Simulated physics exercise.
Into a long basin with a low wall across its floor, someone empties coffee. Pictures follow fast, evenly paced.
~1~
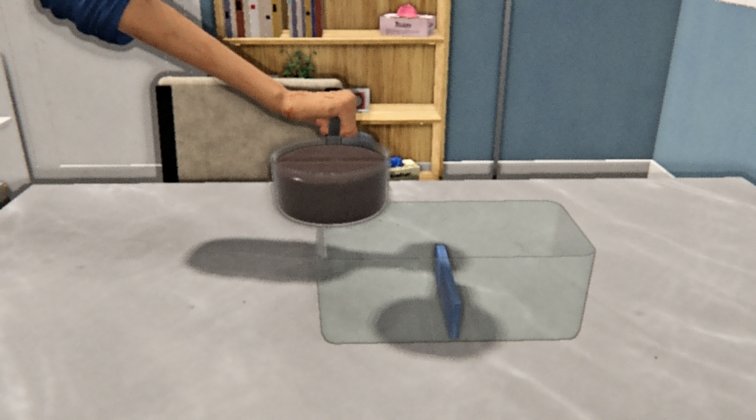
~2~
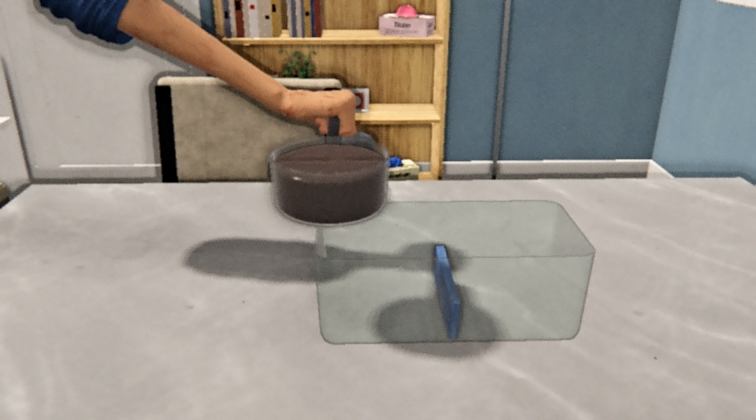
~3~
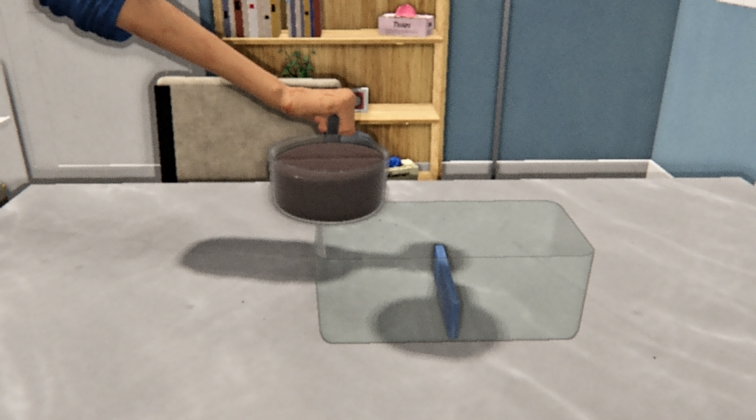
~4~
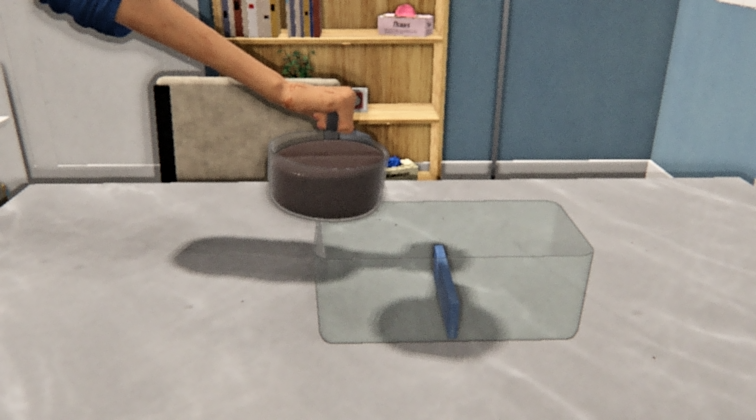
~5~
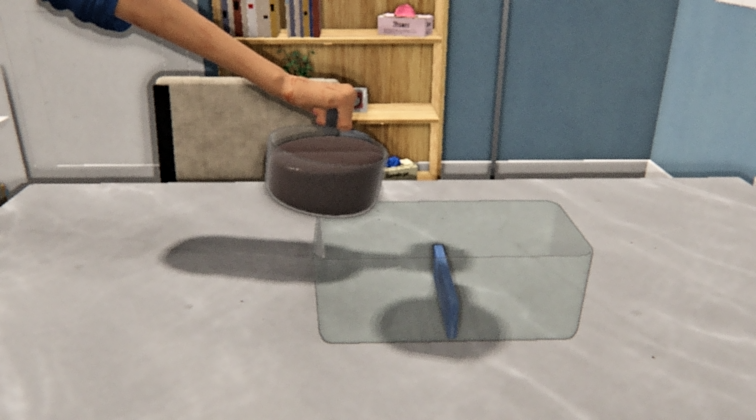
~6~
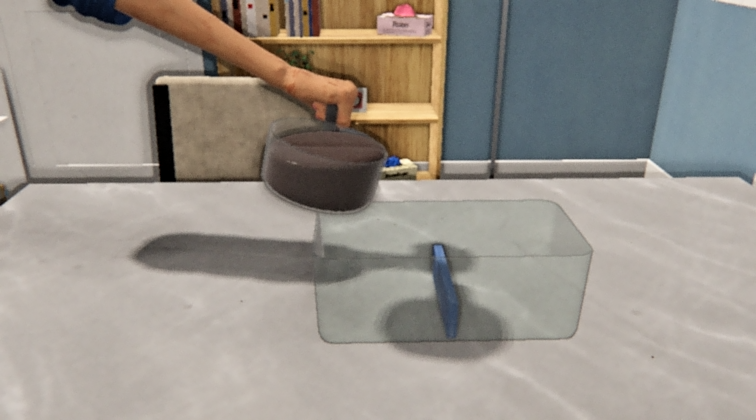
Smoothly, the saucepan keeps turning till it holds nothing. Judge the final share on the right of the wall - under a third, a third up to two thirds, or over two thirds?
It is over two thirds.
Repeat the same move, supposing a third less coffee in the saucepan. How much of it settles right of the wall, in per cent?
Best guess: Around 80 %.
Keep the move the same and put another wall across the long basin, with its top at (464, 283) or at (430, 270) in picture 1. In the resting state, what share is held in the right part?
Respectively 60 and 95 per cent, approximately.
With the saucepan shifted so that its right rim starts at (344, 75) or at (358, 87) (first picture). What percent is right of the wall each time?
You'd get around 50 per cent and then around 65 per cent.
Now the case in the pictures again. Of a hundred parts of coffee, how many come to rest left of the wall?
Close to 20 percent.
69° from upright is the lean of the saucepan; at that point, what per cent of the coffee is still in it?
About 50 % remains.
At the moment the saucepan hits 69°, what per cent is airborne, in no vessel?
Estimated at 35 per cent or so.
A moment on, the saucepan is tipped part way and 50 per cent is still to pour, 8 is left of the wall and 7 right of it.
Next, the saucepan is tipped on its side and 8 per cent is still to pour, 10 is left of the wall and 70 right of it.
Then the saucepan is tipped right over and 0 per cent is still to pour, 16 is left of the wall and 82 right of it.
Later the saucepan is tipped right over and 0 per cent is still to pour, 18 is left of the wall and 82 right of it.
At rest 18 per cent lies left of the wall, 82 right of it and 1 outside.
